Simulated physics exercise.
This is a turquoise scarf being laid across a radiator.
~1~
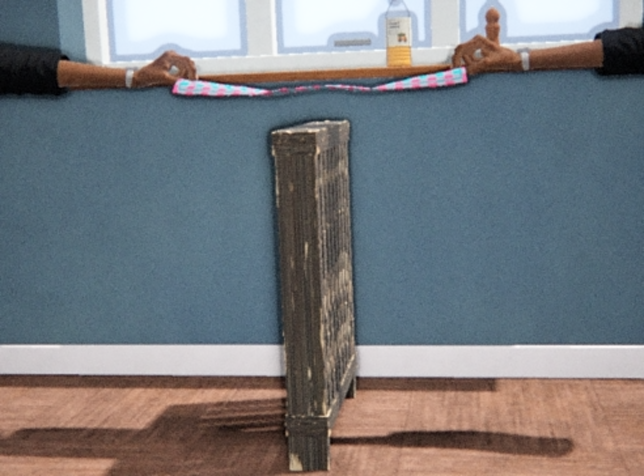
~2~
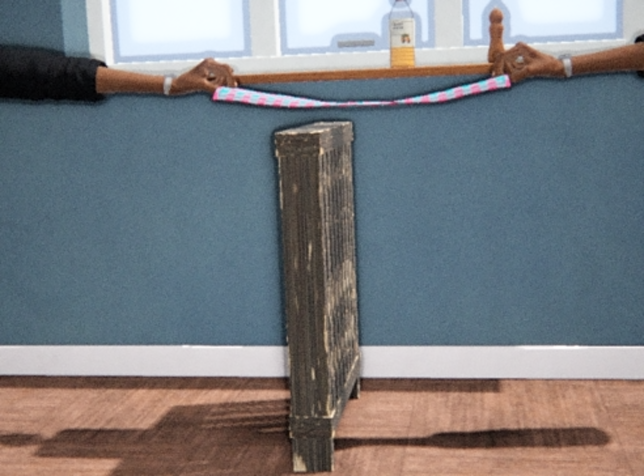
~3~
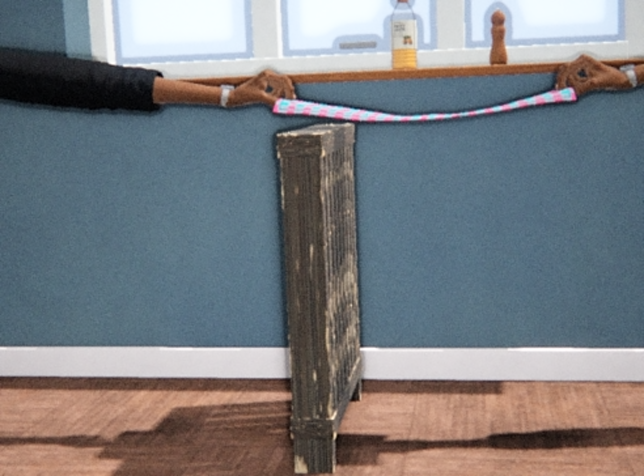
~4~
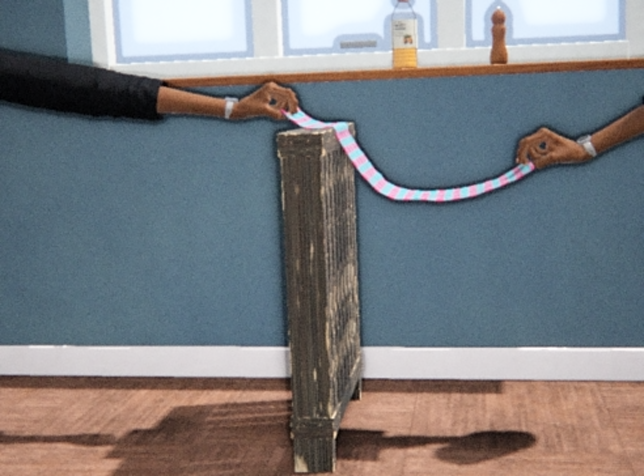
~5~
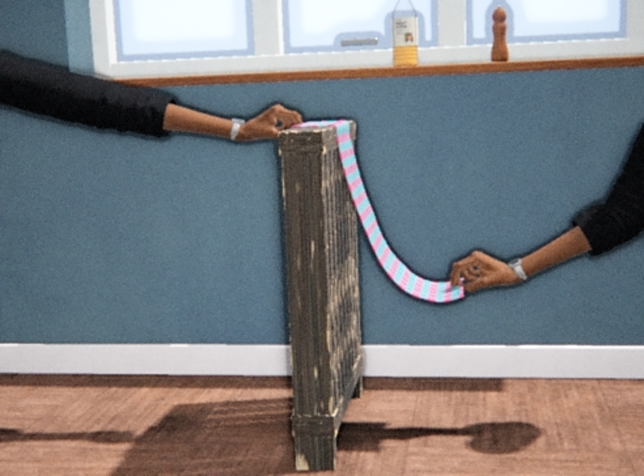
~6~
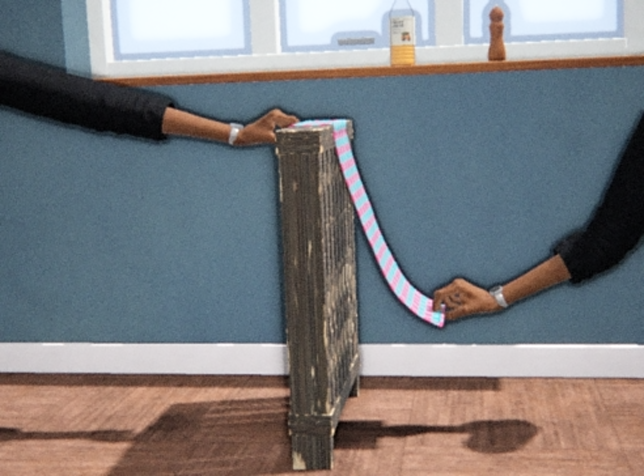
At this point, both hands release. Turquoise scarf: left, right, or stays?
I'd bet it is going to slither off rightward.
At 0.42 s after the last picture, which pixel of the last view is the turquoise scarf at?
By then it is at (386, 368).
Then, 0.24 s on from there, scarf sliding right.
Then, 0.42 s on from there, scarf clear of the top and falling near (386, 368).
Then, 0.62 s on from there, scarf in a heap on the floor near (390, 426).
In the end, scarf in a heap on the floor near (390, 428). The turquoise scarf runs off to the right.
